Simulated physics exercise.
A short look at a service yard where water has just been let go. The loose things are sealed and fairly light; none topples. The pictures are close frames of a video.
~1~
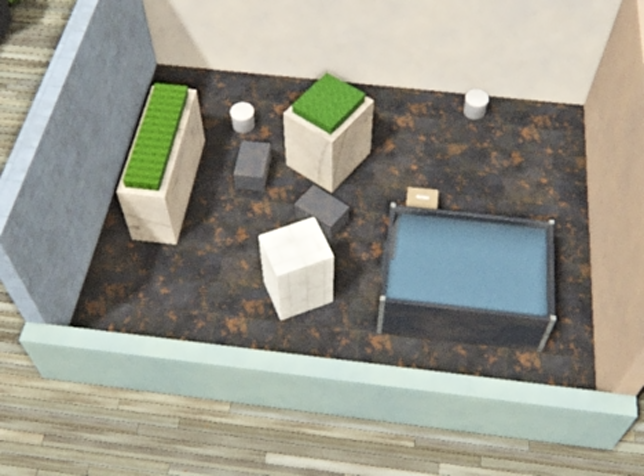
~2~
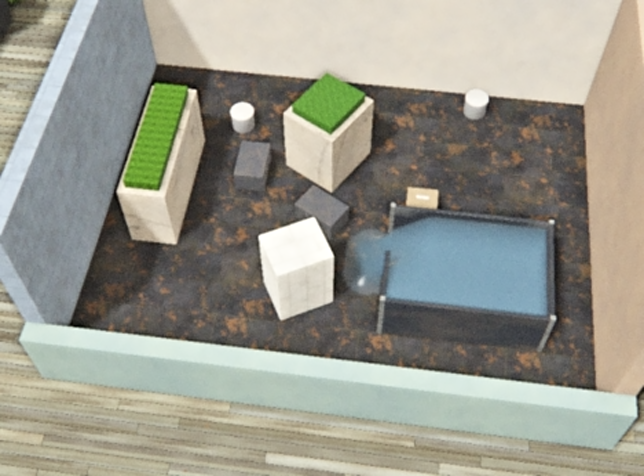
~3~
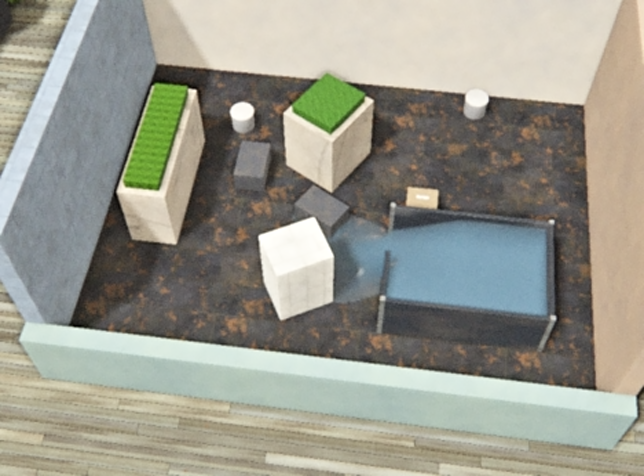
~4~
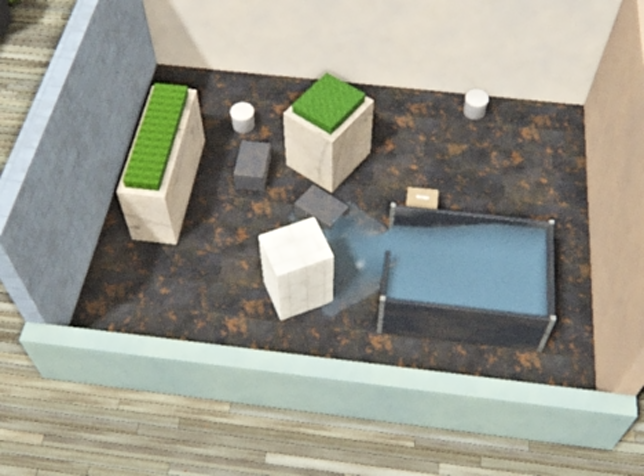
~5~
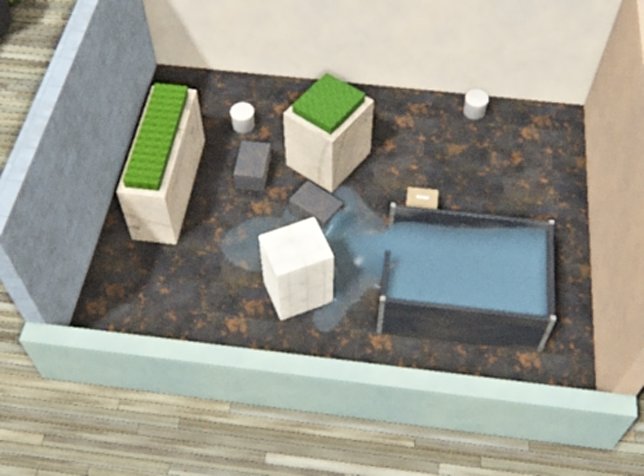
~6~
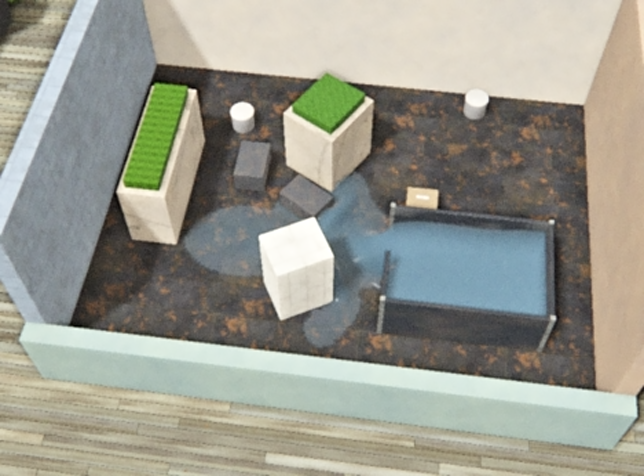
A walled service yard with a dark, rust-flecked floor is seen from above at an angle by a still camera. Two pale blocks topped with green stand left and centre, near grey crates, a white block and small white cylinders, with a blue water tank at right. Water pours from the tank's left side, spreads leftward around the white block, and nudges the nearer grey crate slightly left.
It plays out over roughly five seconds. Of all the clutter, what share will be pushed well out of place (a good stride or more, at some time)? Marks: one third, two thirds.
Share: One to two thirds.
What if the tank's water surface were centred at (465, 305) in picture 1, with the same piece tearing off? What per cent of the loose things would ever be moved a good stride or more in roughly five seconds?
Close to 60 %.
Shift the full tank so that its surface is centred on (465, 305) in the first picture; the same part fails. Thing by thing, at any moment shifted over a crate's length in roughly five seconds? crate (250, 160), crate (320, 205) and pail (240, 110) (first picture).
As listed: Moved that far, moved that far, yes.
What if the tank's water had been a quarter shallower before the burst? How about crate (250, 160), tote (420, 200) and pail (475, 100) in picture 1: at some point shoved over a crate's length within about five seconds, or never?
In that order: Yes, short of that, not that far.
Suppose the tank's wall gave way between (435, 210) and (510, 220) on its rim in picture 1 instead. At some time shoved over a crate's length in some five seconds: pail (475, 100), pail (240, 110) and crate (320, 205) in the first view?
As listed: Yes, no, not that far.
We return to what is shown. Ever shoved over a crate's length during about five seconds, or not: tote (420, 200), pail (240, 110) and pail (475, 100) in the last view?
In turn: Less than that, moved that far, short of that.
A moment on, 1 of 5 are well off their spots; 0 afloat.
Next, 2 of 5 are well off their spots; 2 afloat.
Later, 3 of 5 are well off their spots; 1 afloat.
In the end, 3 of 5 are well off their spots, and 3 have been at some point; 1 afloat.
